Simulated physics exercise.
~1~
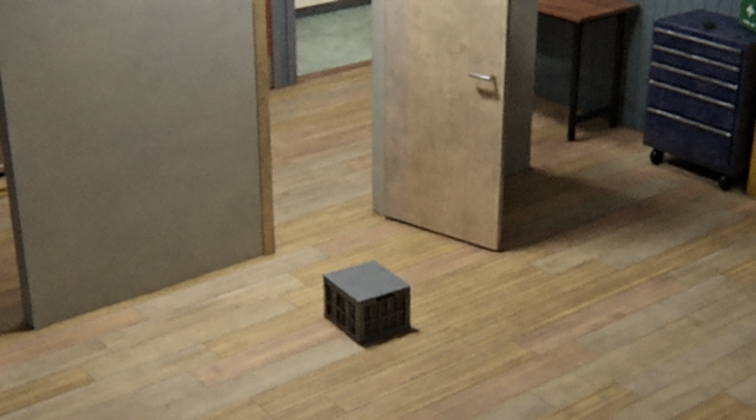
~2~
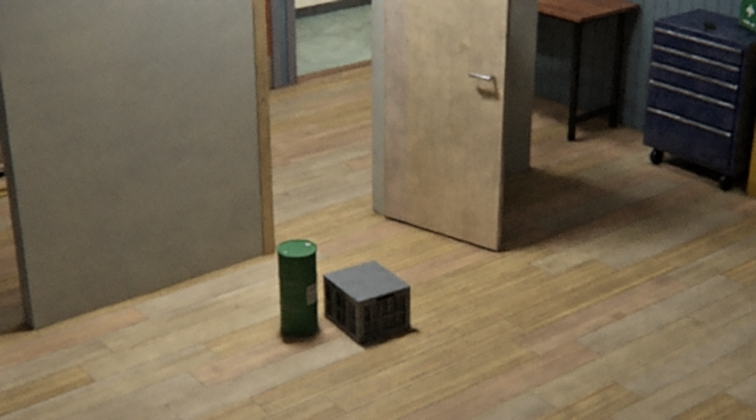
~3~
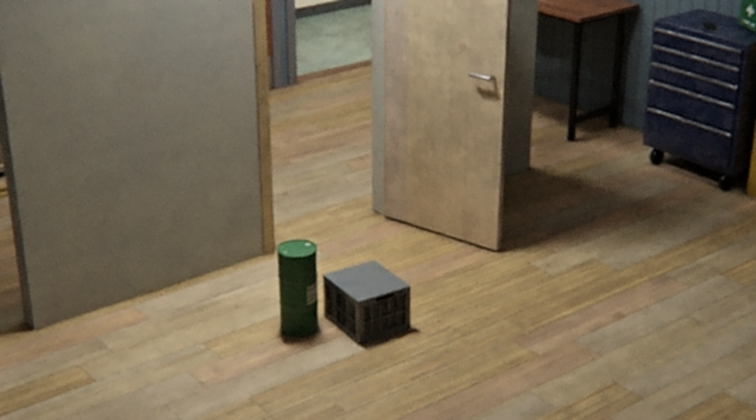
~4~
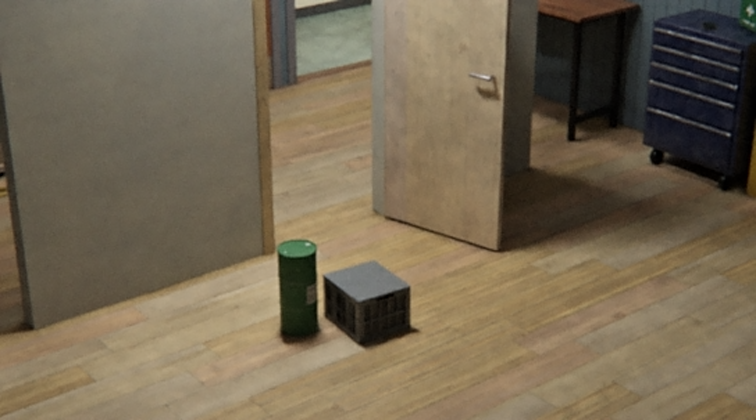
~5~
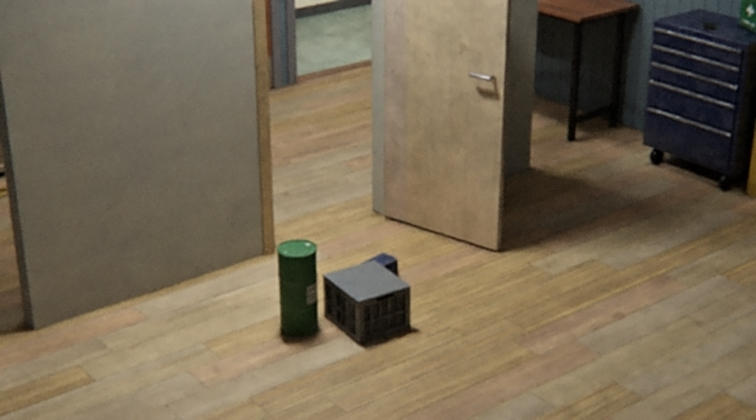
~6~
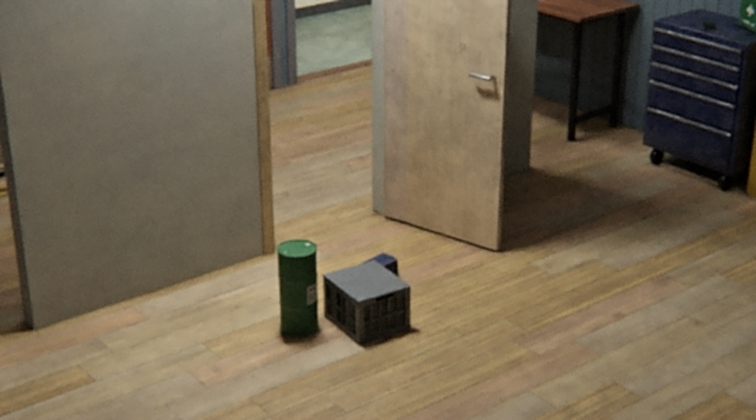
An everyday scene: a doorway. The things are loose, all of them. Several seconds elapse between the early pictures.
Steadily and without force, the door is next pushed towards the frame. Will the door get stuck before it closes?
No, it closes.
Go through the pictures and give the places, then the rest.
The first frame shows door wide open and still; grey crate (367, 301).
The second frame shows door wide open and still; grey crate (367, 301); green canister (298, 288).
The third frame shows door wide open and still; grey crate (367, 301); green canister (298, 288).
The fourth frame shows door wide open and still; grey crate (367, 301); green canister (298, 288).
The fifth frame shows door wide open and still; grey crate (367, 301); green canister (298, 288).
The sixth frame shows door wide open and still; grey crate (367, 301).
Then, 1.00 s on from there, door 76° open.
Then, 1.60 s on from there, door 49° open; blue box shifted a little near (360, 272).
Then, 2.10 s on from there, door 28° open; blue box shifted about its own width near (335, 273).
In the end, door 0° open; moved from the start, blue box; the other 2 unmoved. At the end, from the last picture's camera, blue box near (335, 273).
